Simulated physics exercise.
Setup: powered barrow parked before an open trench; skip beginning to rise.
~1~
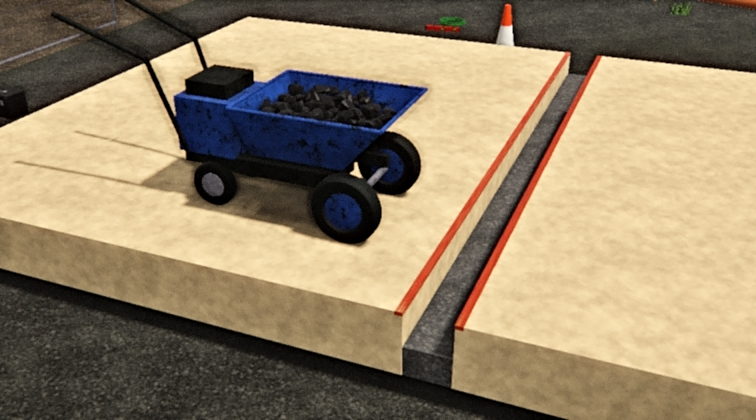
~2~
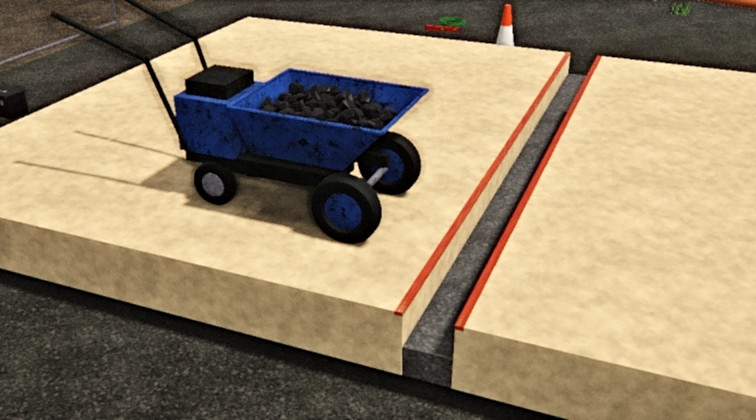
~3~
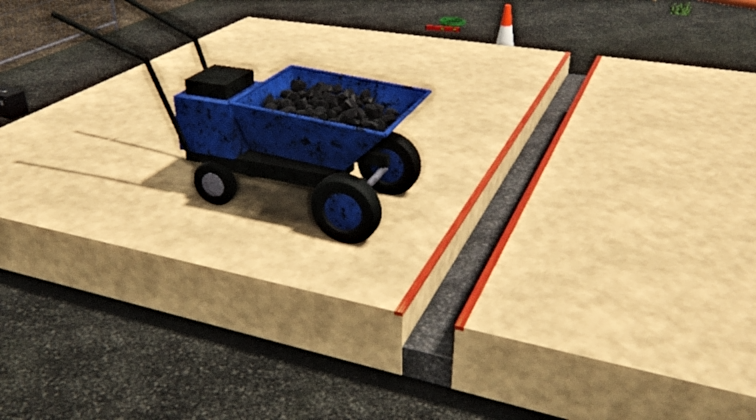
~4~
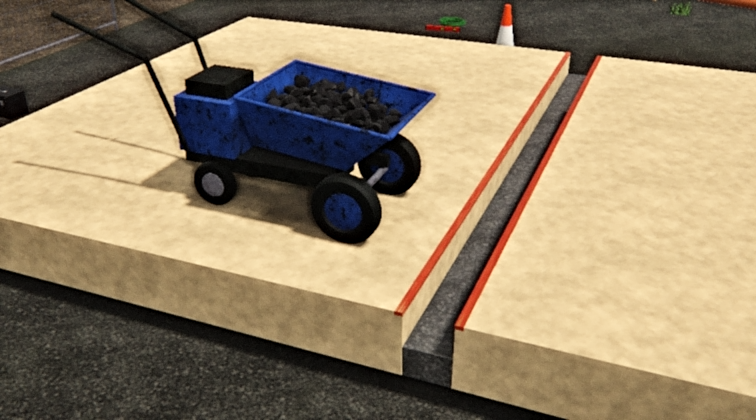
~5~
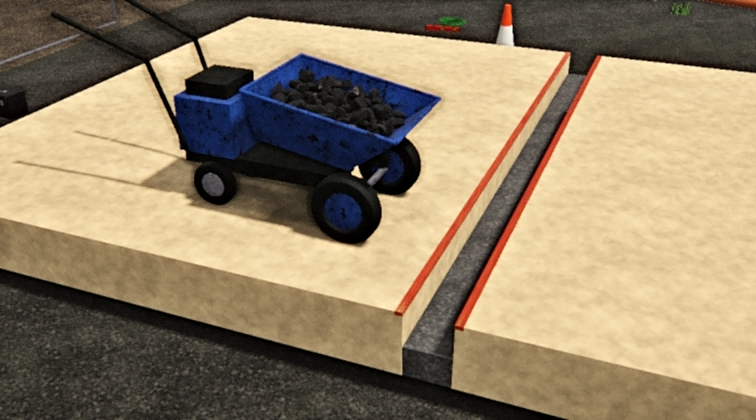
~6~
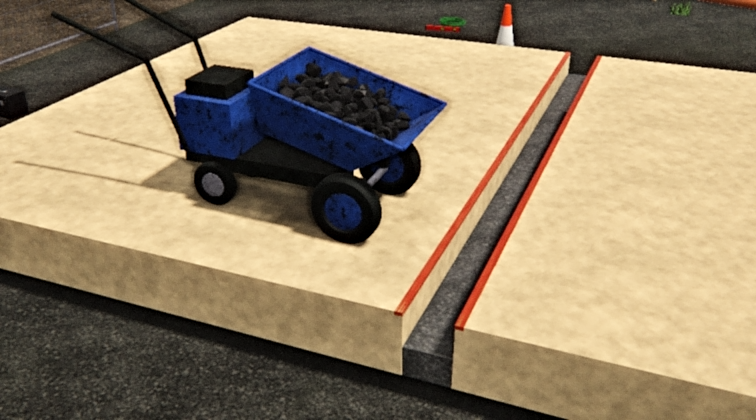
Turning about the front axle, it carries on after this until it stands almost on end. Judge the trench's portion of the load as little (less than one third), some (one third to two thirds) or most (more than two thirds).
Most.
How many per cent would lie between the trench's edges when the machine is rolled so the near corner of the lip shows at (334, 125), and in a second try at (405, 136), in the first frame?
50 % and 50 %.
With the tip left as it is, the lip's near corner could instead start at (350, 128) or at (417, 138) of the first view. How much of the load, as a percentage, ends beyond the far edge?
Result: Try 1 = 0 %, try 2 = 60 %.
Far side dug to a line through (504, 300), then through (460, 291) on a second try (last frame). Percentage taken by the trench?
Roughly 100 per cent, then roughly 60 per cent.
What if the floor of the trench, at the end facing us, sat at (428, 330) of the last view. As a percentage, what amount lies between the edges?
The share comes to around 50 percent.
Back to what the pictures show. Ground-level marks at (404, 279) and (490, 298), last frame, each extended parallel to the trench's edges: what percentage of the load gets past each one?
I reckon some 100 per cent and some 10 per cent.
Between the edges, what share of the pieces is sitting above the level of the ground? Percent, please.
About 20 %.
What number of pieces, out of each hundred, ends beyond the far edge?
15 percent.
Soon after the last picture, skip tipped steeply; all in the skip.
A little later, skip tipped right over; most in the skip; a small part in or heaped over the trench; a stray few falling.
Later still, skip tipped right over; a small part in the skip; most in or heaped over the trench; a small part beyond it.
By the end, skip tipped right over; a stray few in the skip; most in or heaped over the trench; about a quarter beyond it.
